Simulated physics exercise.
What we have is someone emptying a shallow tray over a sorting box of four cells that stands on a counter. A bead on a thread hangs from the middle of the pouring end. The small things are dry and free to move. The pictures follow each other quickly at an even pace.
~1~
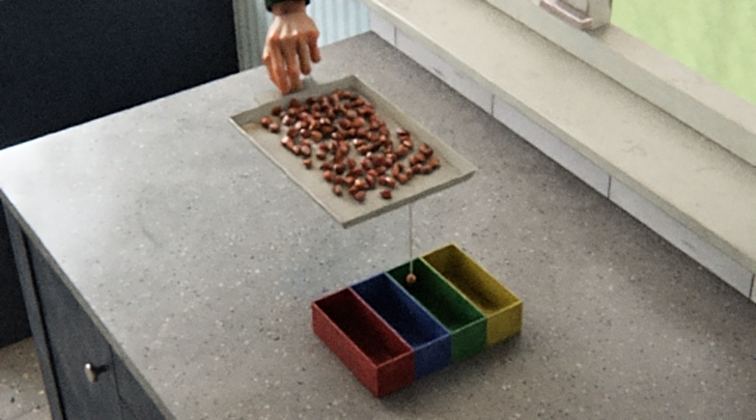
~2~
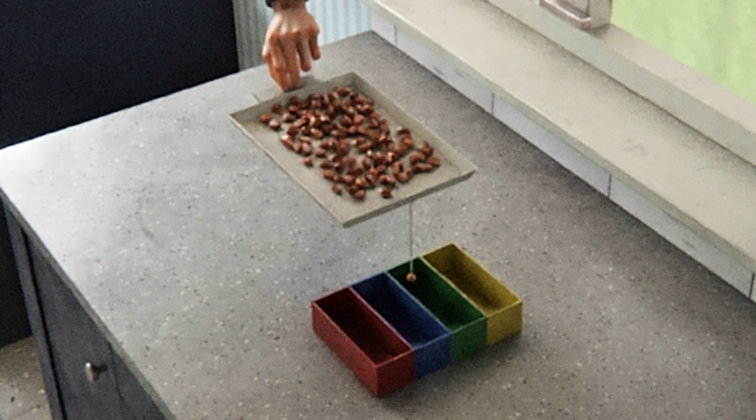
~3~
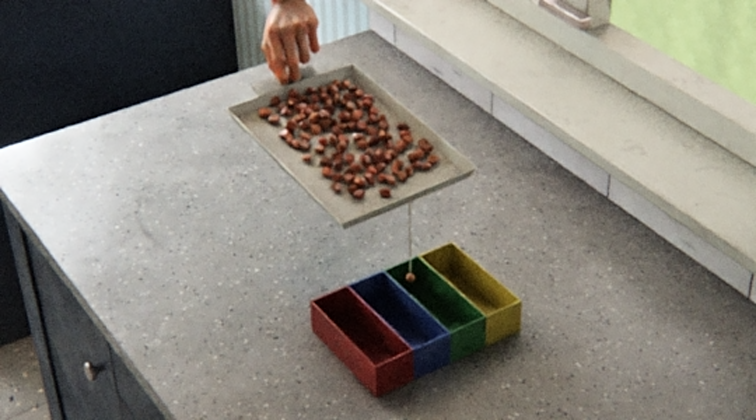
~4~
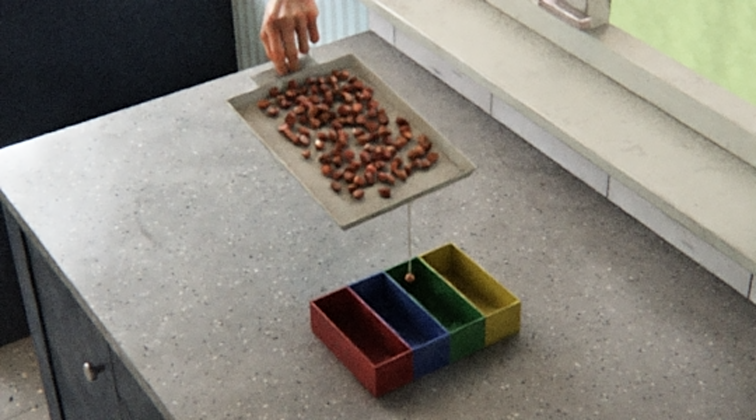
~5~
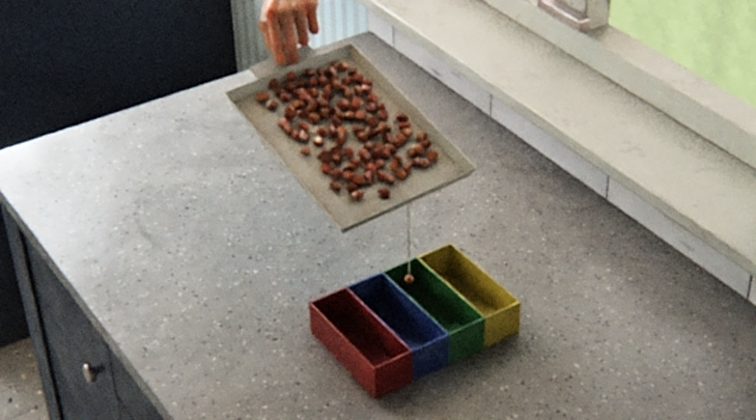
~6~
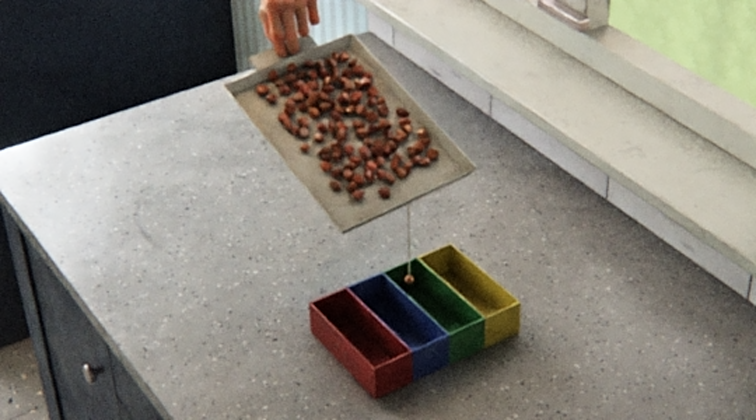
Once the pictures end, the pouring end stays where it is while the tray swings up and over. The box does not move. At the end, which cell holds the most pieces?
Fullest: The red cell.
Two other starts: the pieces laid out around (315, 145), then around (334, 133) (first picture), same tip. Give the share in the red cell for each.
Near 50 % and 50 %.
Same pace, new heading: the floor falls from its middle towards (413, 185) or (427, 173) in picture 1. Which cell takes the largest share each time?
In turn: The yellow cell; the yellow one.
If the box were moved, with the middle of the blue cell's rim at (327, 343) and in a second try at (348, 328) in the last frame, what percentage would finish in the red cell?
Near 0 % and 10 %.
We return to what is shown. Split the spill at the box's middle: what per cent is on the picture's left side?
Close to 80 per cent.
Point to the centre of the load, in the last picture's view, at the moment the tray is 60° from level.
Roughly at (372, 221).
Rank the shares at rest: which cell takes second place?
Second comes the cell in blue.
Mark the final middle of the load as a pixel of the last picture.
Around (383, 359).
Soon after the last picture, tray tipped steeply; about two thirds on the tray; a stray few in the red cell; a stray few in the blue cell; about a quarter falling or outside the box.
A little later, tray tipped right over; about half in the red cell; about a quarter in the blue cell; a small part in the green cell; about a quarter falling or outside the box.
Later still, tray tipped past a quarter turn; about half in the red cell; about a third in the blue cell; a small part in the green cell; a small part falling or outside the box.
At rest, tray tipped past a quarter turn; about half in the red cell; about a third in the blue cell; a small part in the green cell; none in the yellow cell; a small part outside the box.
